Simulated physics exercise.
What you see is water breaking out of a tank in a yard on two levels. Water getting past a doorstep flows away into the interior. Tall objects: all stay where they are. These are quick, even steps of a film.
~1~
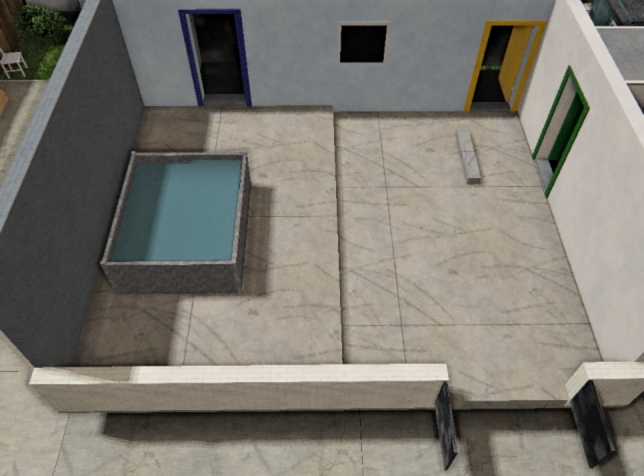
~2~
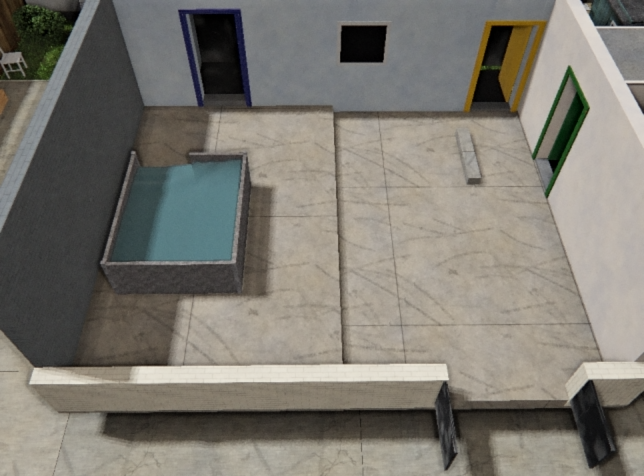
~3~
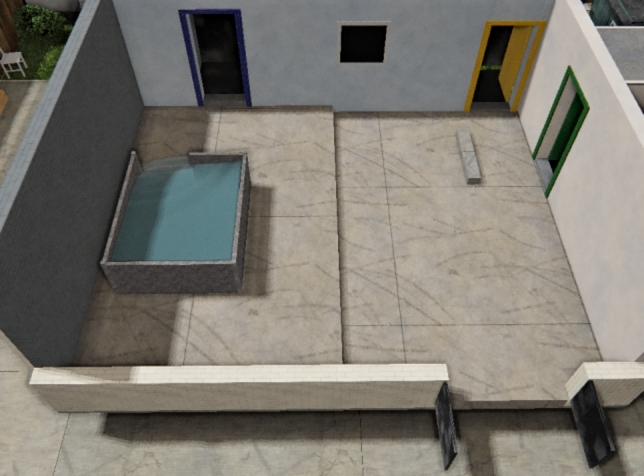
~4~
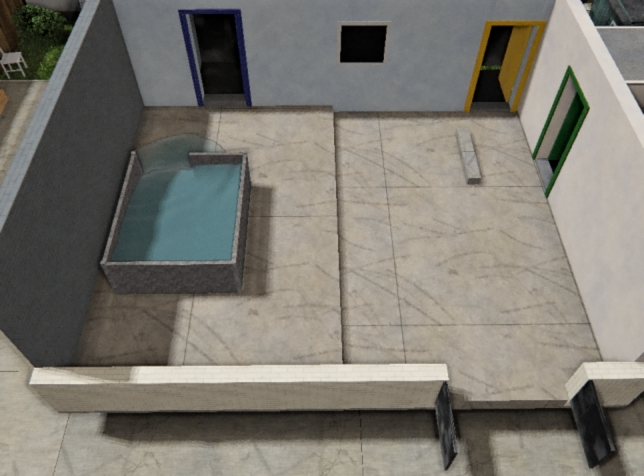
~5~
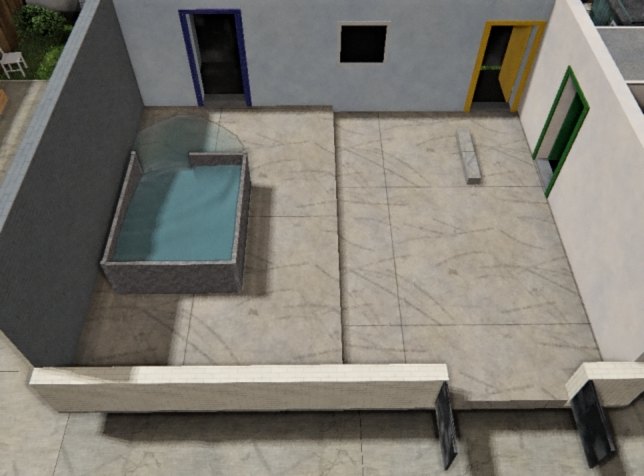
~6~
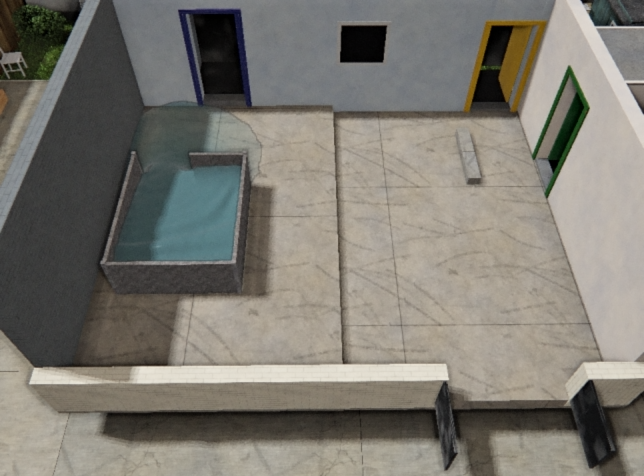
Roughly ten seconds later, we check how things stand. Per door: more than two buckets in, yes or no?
Yellow door yes, blue door yes, green door no.
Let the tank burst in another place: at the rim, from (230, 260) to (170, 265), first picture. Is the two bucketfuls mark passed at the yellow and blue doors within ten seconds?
Door by door, the yellow exceeds it and the blue doesn't reach it.
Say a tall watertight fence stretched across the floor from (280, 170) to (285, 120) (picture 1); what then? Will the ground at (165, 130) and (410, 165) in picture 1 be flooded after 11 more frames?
The first point ends up swamped and the second ends up spared.
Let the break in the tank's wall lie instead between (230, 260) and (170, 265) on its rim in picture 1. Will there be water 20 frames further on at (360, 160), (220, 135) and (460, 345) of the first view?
Untouched, untouched, soaked.
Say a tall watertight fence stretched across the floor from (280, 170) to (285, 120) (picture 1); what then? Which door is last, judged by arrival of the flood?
Last: The door marked green.
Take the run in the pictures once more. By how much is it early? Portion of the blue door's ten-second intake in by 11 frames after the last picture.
Roughly 40 percent.
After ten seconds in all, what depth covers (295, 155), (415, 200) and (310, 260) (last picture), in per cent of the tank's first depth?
4, 8 and 2 per cent, roughly.
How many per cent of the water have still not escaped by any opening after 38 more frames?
Near 92 in a hundred.
A moment on, water covers 10 % of the floor; the yellow door not reached, the blue door over two buckets in, the green door not reached.
Next, water covers 15 % of the floor; the yellow door not reached, the blue door far over two buckets in, the green door not reached.
Then, water covers 35 % of the floor; the yellow door wet at the sill, nothing in, the blue door far over two buckets in, the green door not reached.
Later, water covers 70 % of the floor; the yellow door over two buckets in, the blue door far over two buckets in, the green door wet at the sill, nothing in.
In the end, water covers 90 % of the floor; the yellow door over two buckets in, the blue door far over two buckets in, the green door wet at the sill, nothing in.
